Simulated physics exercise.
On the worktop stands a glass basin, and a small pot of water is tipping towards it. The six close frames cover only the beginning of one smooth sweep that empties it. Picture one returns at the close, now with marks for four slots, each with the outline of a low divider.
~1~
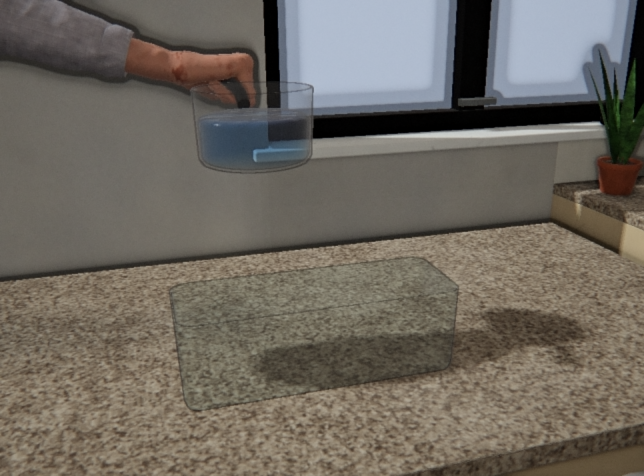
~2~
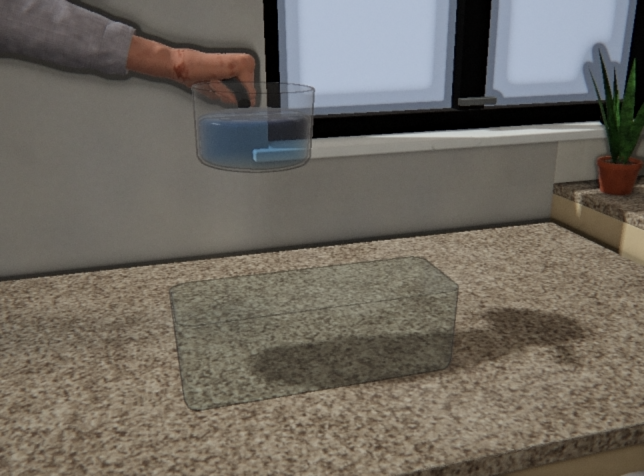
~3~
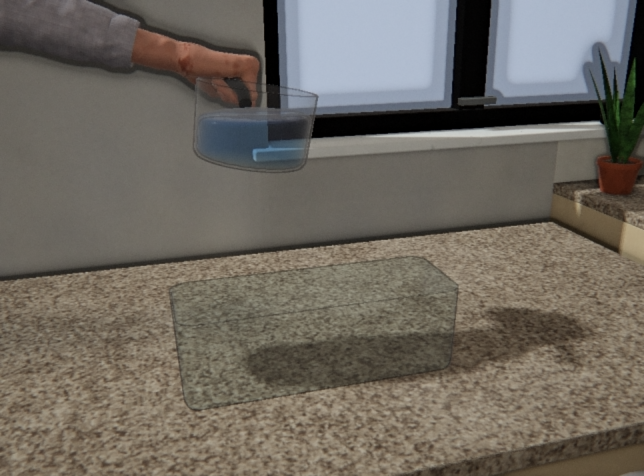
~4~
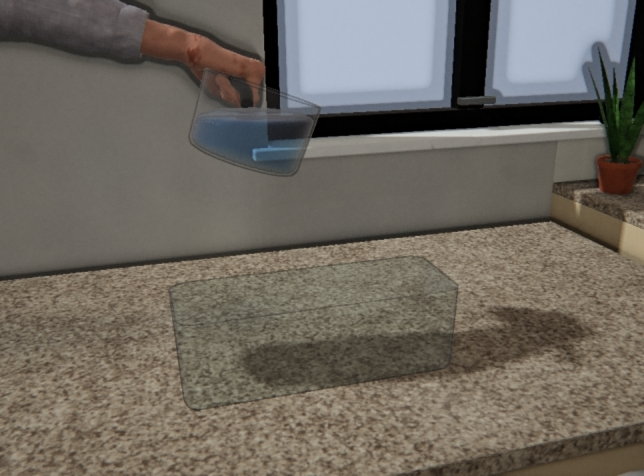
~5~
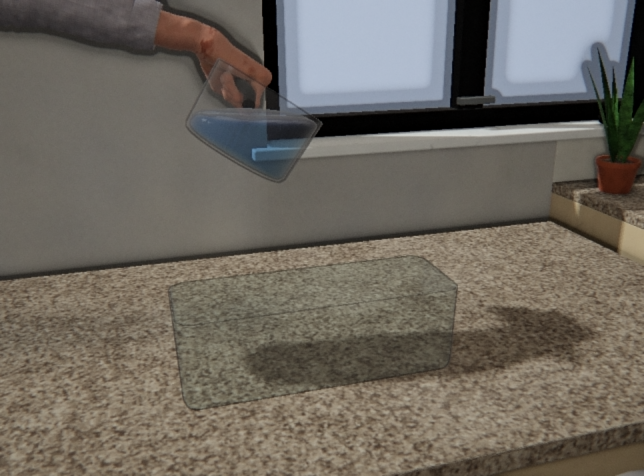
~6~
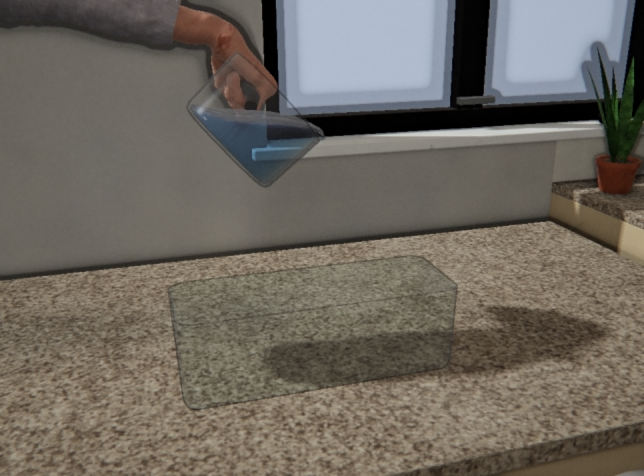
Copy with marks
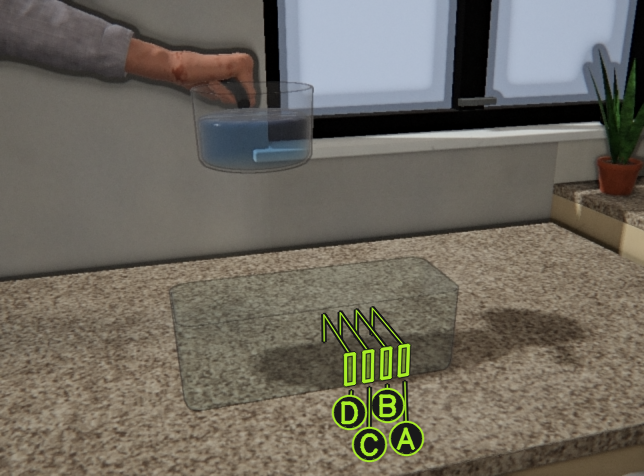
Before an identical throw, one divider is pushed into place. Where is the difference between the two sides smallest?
Use position C.
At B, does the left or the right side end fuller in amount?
The left one.
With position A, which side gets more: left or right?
The left one.
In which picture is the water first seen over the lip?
Picture 6.
On the marked copy, A at (404, 381); B at (387, 384); C at (369, 387); D at (351, 390).
With A, about 88 % ends left of the wall and 7 % right of it; 6 % is lost outside.
With B, about 80 % ends left of the wall and 15 % right of it; 5 % is lost outside.
With C, about 48 % ends left of the wall and 49 % right of it; 4 % is lost outside.
With D, about 18 % ends left of the wall and 78 % right of it; 4 % is lost outside.
